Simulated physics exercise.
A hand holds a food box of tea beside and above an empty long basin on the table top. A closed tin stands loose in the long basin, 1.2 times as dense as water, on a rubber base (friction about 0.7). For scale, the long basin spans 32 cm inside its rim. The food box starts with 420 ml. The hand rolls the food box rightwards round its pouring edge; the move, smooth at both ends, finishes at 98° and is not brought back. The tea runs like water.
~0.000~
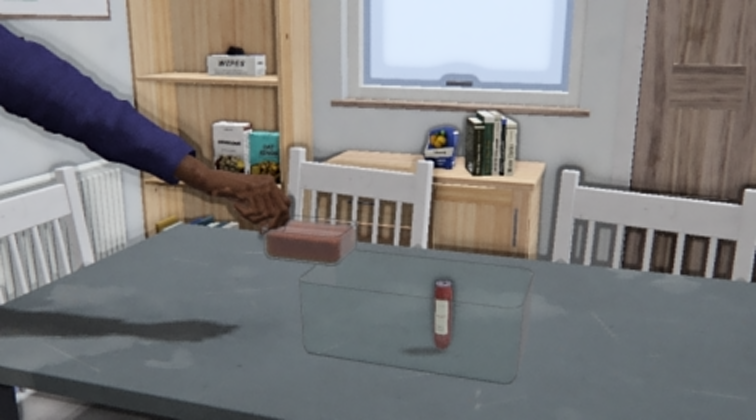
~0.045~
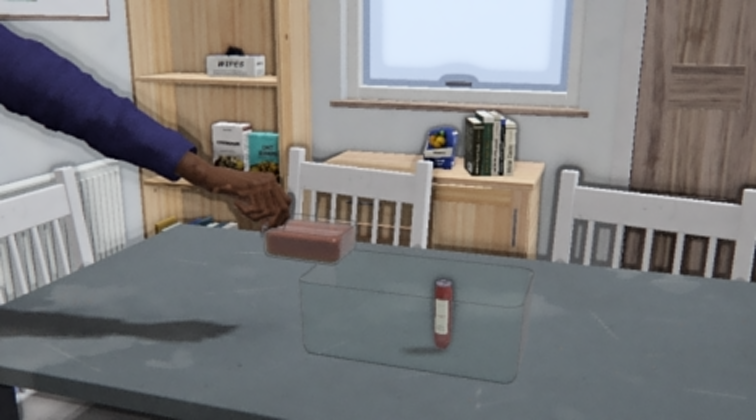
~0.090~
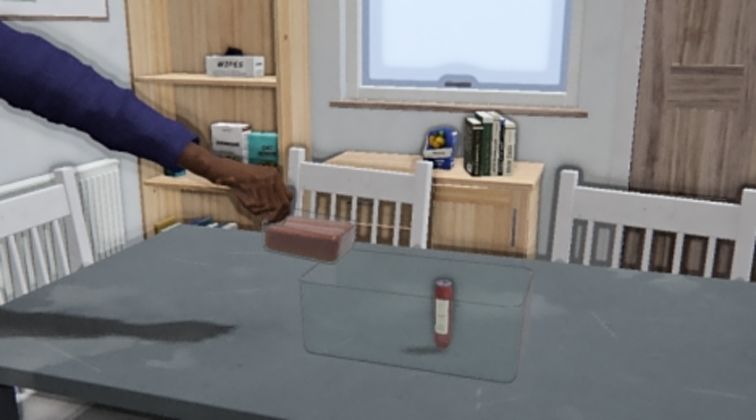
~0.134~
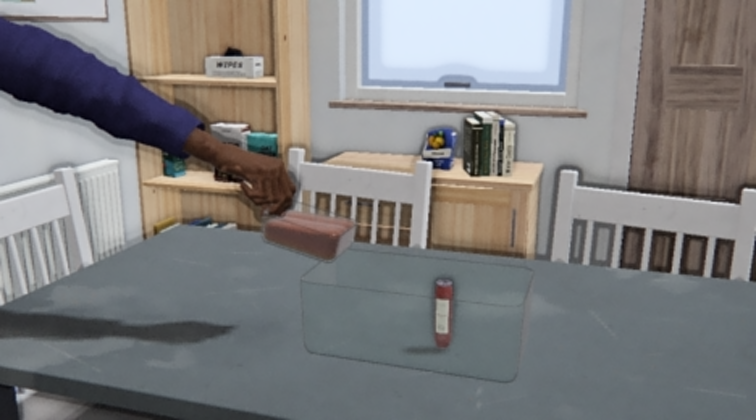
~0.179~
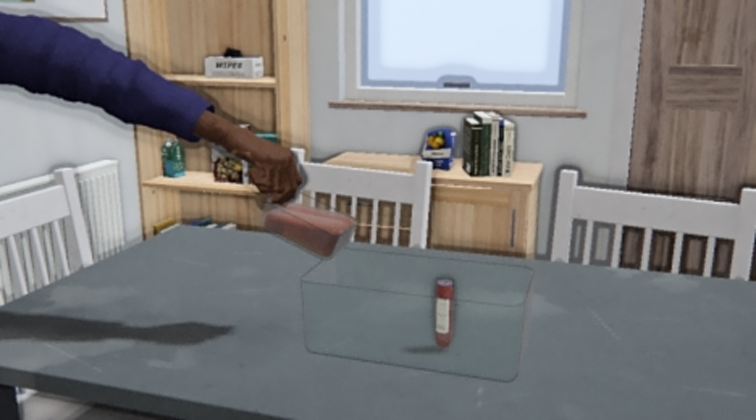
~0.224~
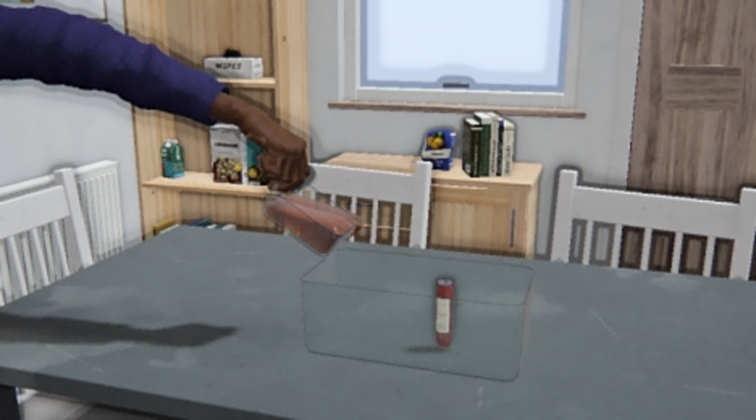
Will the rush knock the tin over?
The tin remains upright.
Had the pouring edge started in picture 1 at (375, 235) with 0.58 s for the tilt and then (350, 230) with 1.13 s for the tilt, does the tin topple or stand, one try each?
First it topples; then it keeps standing.
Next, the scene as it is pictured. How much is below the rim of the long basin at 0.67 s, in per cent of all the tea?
Near 96 in a hundred.
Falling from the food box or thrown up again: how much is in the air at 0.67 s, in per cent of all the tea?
About 3 per cent.
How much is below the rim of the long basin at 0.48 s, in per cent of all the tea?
Some 38 per cent.
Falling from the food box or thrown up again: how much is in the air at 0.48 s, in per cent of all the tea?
About 48 per cent.
By 0.48 s the tilt is 91° and 14 per cent is still to pour; the tin stands where it began.
By 0.67 s the tilt is 98° and 1 per cent is still to pour; the tin stands where it began.
By 0.87 s the tilt is 98° and 0 per cent is still to pour; the tin stands where it began.
By 1.08 s the tilt is 98° and 0 per cent is still to pour; the tin stands where it began.
At rest the tin stands where it began.
